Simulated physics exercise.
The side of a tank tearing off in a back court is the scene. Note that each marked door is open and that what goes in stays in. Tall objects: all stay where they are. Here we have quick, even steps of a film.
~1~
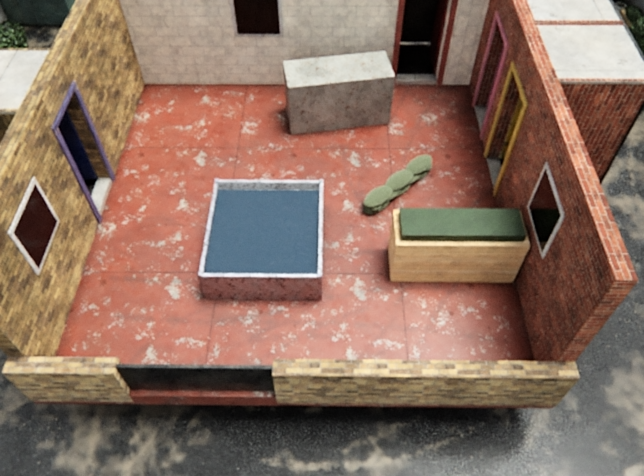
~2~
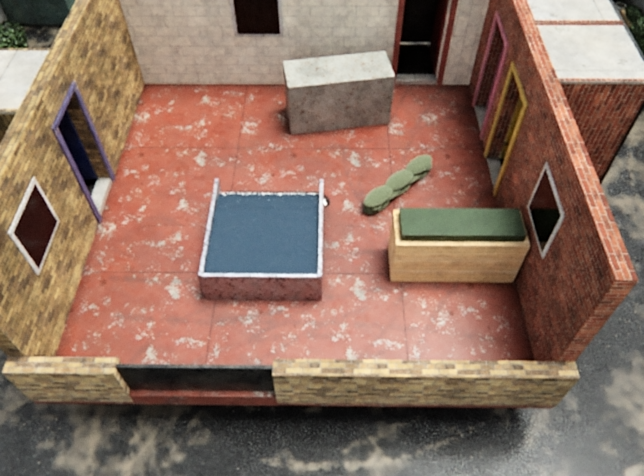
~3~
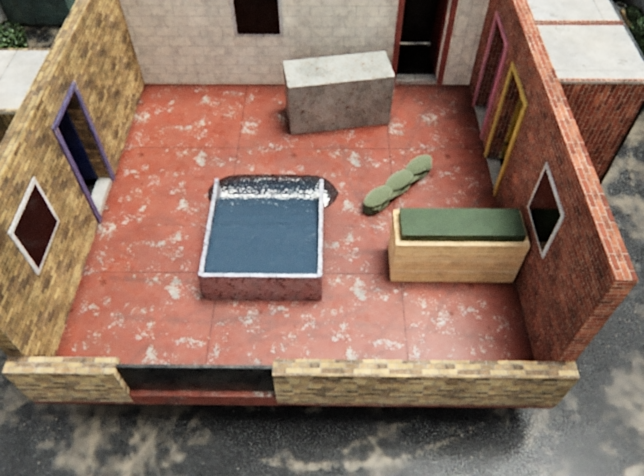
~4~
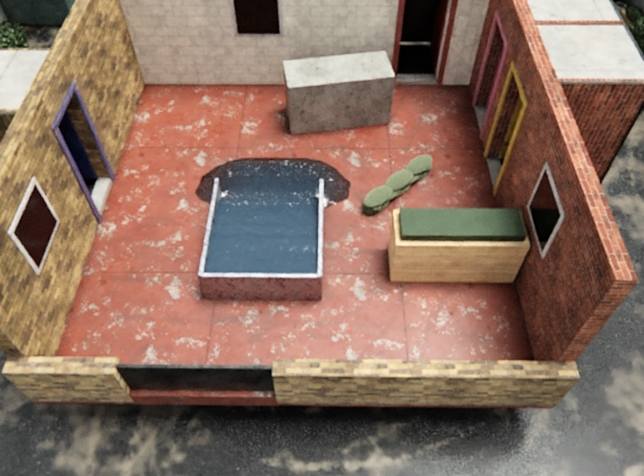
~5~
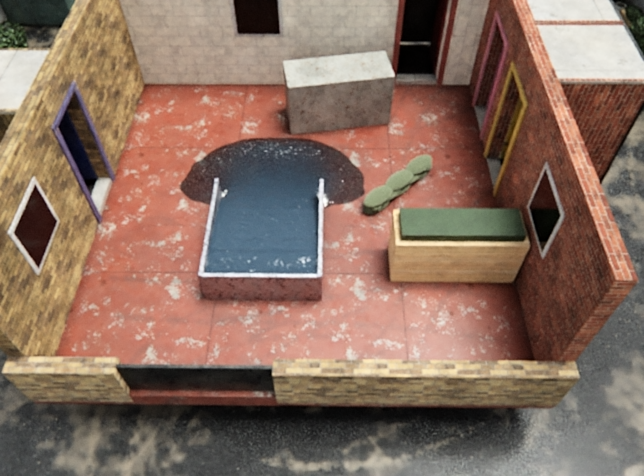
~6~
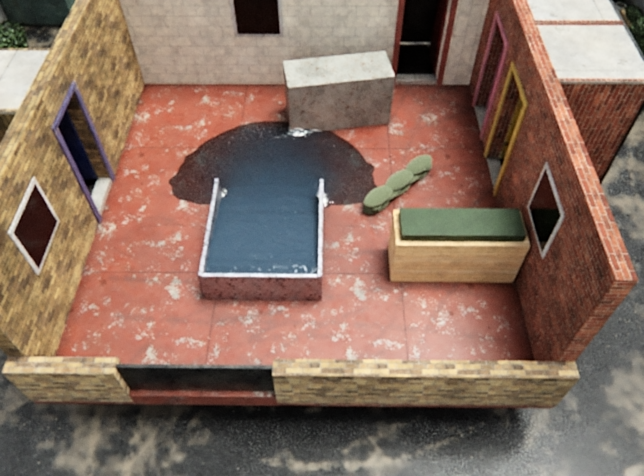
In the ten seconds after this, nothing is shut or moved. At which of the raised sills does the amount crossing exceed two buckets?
At the yellow door it exceeds two buckets; at the pink door it exceeds two buckets; at the blue door it does not exceed two buckets; at the red door it does not exceed two buckets.
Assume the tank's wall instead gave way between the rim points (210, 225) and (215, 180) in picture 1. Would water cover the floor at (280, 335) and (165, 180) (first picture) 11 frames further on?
Taking the two points in order, the first is left dry and the second is waterlogged.
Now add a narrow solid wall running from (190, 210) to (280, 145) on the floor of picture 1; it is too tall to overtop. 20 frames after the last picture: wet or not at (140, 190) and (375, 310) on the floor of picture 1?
Taking the points in order, the first is high and dry and the second is high and dry.
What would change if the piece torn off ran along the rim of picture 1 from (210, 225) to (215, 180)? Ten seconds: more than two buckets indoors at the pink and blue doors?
Lab note - pink door stays short of it, blue door tops the mark.
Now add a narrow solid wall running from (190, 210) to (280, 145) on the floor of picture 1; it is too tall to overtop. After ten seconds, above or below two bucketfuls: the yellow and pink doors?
So the yellow door goes past the mark, and the pink door goes past the mark too.
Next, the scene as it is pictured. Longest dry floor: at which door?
My answer: The one in blue.
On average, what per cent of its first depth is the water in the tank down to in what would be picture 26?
My reading: Near 18 %.
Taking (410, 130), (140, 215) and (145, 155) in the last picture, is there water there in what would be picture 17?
In turn, the points end up soaked, high and dry and soaked.
A moment on, water covers 25 % of the floor; the yellow door not reached, the pink door not reached, the blue door not reached, the red door not reached.
Next, water covers 35 % of the floor; the yellow door not reached, the pink door not reached, the blue door not reached, the red door not reached.
Then, water covers 45 % of the floor; the yellow door under two buckets in, the pink door over two buckets in, the blue door not reached, the red door wet at the sill, nothing in.
Later, water covers 70 % of the floor; the yellow door over two buckets in, the pink door far over two buckets in, the blue door wet at the sill, nothing in, the red door wet at the sill, nothing in.
In the end, water covers 90 % of the floor; the yellow door over two buckets in, the pink door far over two buckets in, the blue door wet at the sill, nothing in, the red door wet at the sill, nothing in.
